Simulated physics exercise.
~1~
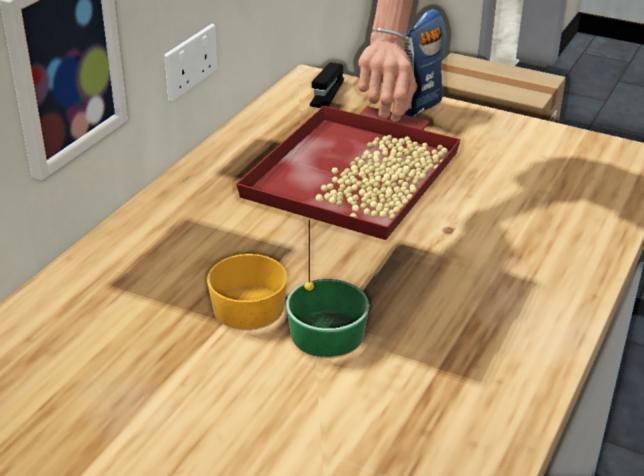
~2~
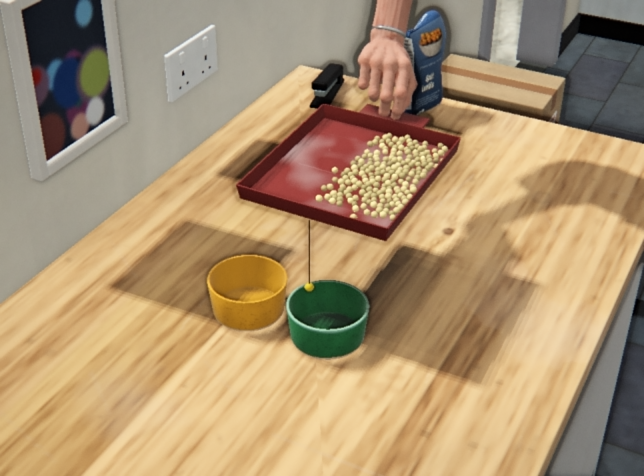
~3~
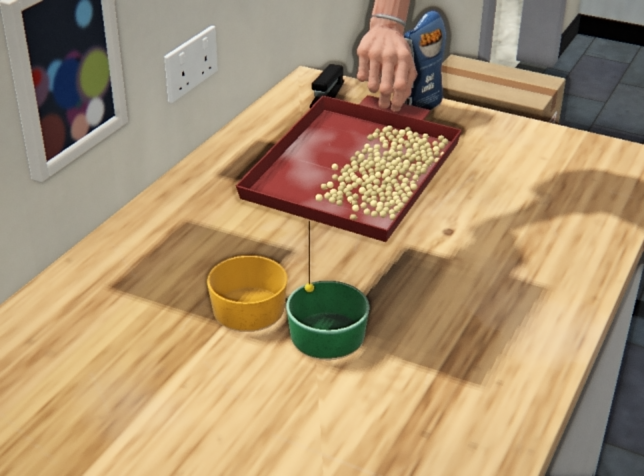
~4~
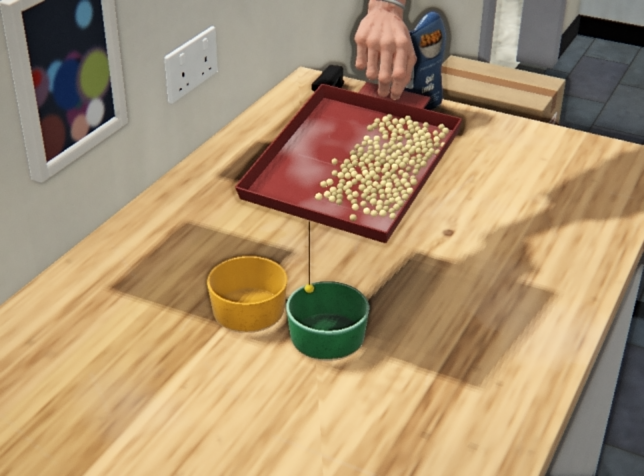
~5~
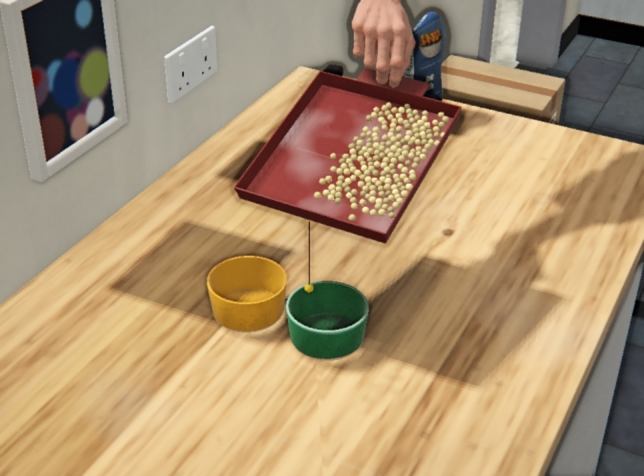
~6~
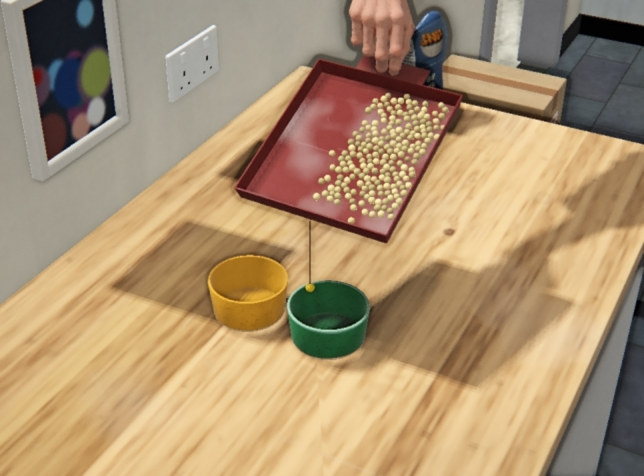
In this clip, a hand gradually raises the far end of a red tray of pale round beans on a wooden counter, steepening its tilt toward a yellow dish and a green dish, while the beans shift slightly.
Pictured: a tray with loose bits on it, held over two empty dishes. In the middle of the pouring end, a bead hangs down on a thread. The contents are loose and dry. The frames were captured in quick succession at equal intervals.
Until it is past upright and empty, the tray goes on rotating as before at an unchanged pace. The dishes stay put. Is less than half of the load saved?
Catch is a minority.
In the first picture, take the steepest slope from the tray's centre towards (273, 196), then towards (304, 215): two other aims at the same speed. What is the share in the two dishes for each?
Respectively 90 and 30 in a hundred.
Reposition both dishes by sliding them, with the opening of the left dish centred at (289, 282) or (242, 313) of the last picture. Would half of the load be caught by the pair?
Place 1: Lower than half; place 2: Higher than half.
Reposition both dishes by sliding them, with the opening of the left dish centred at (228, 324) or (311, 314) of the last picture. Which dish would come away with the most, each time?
Result, try one: The dish further right; try two: The dish further left.
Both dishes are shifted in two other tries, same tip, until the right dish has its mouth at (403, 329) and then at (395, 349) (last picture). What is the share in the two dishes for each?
First position: Some 20 %; second position: Some 70 %.
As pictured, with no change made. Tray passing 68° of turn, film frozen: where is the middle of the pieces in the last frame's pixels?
Look close to (347, 212) in the last picture.
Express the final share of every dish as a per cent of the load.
Near 0 in a hundred for the left dish; near 20 for the right dish.
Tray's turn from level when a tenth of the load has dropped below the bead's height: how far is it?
It sits at roughly 110°.
Shortly afterwards, tray tipped steeply; all but a few on the tray; a little in the air.
Next, tray tipped past a quarter turn; the bulk on the tray; only a few in the right dish; a little outside both; a little in the air.
Some moments later, tray tipped past a quarter turn; near a quarter in the right dish; only a few in the left dish; the bulk outside both.
In the end, tray tipped past a quarter turn; near a quarter in the right dish; only a few in the left dish; the bulk outside both.
